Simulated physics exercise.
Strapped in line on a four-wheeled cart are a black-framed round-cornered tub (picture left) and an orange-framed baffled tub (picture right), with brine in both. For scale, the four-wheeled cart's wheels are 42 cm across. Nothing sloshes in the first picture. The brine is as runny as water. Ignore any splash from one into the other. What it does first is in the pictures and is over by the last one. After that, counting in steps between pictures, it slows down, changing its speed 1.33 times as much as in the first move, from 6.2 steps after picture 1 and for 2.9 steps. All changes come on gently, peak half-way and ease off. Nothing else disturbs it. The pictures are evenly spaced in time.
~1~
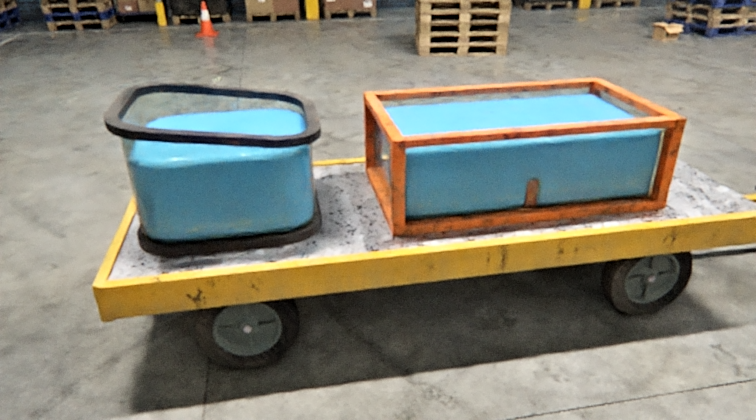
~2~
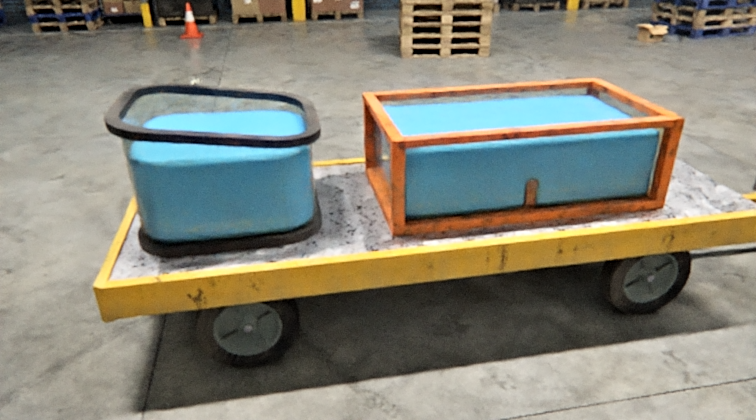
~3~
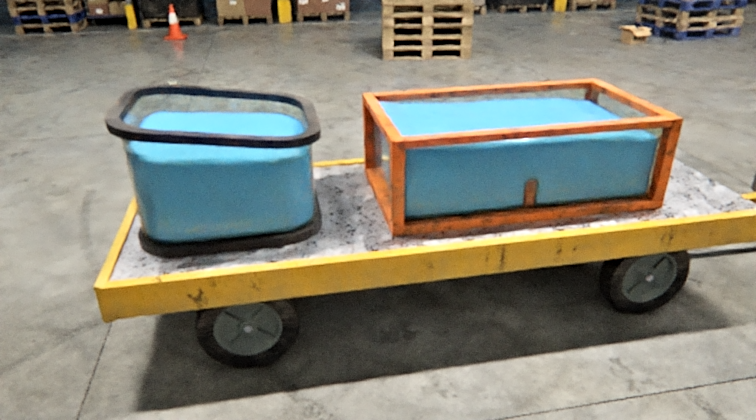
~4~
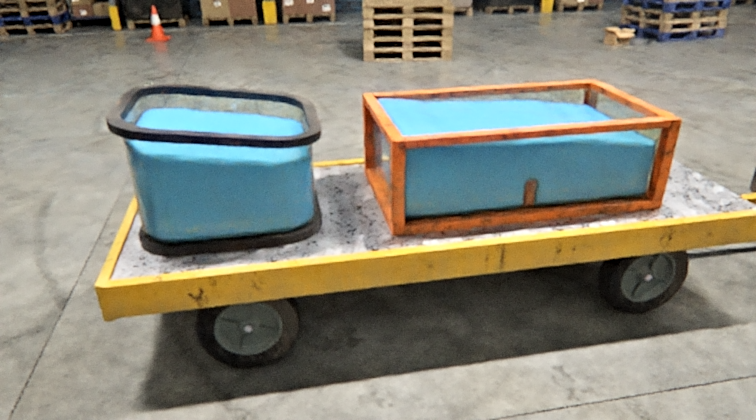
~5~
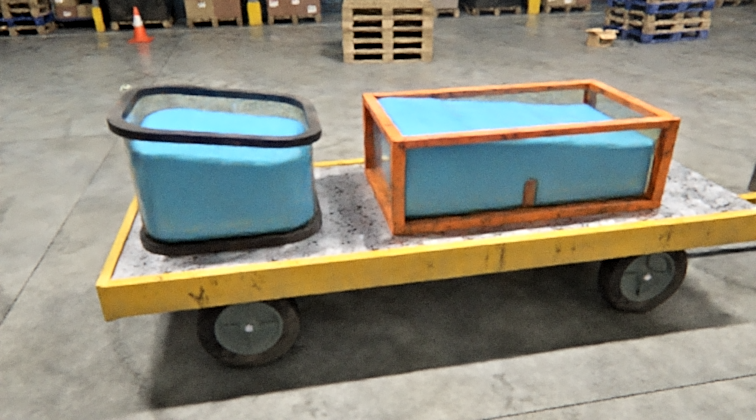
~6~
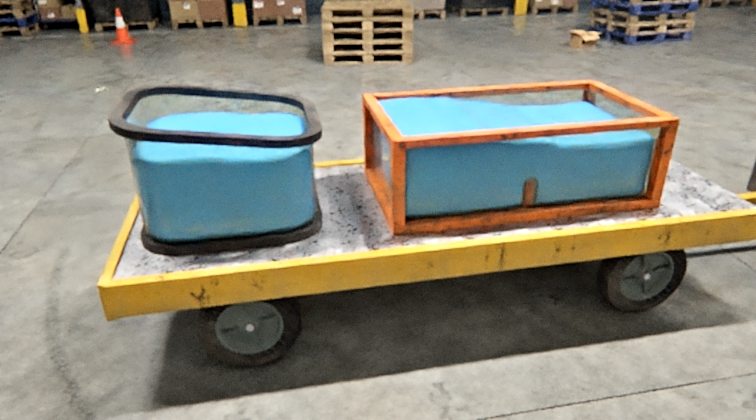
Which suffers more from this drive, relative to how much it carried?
It is worse for the right tub.
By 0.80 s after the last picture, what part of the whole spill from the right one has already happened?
Some 10 per cent by then.
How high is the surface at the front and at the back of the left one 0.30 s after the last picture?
Front 40 cm, back 30 cm.
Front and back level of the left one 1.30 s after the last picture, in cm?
About 38 cm in front and 32 cm behind.
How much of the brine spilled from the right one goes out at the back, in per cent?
Some 20 per cent of it.
Another 0.30 s on from the last picture, the left one has lost nothing (front 41 cm, back 30 cm); the right one has lost nothing (front 32 cm, back 32 cm).
Another 0.80 s on from the last picture, the left one has lost 1 per cent, over the front (front 33 cm, back 39 cm); the right one has lost nothing (front 39 cm, back 24 cm).
Another 1.30 s on from the last picture, the left one has lost 1 per cent, over the front (front 38 cm, back 32 cm); the right one has lost 2 per cent, over the front, a little elsewhere (front 27 cm, back 40 cm).
Another 3.49 s on from the last picture, the left one has lost 2 per cent, over the front; the right one has lost 4 per cent, over the front and the back, a little elsewhere.
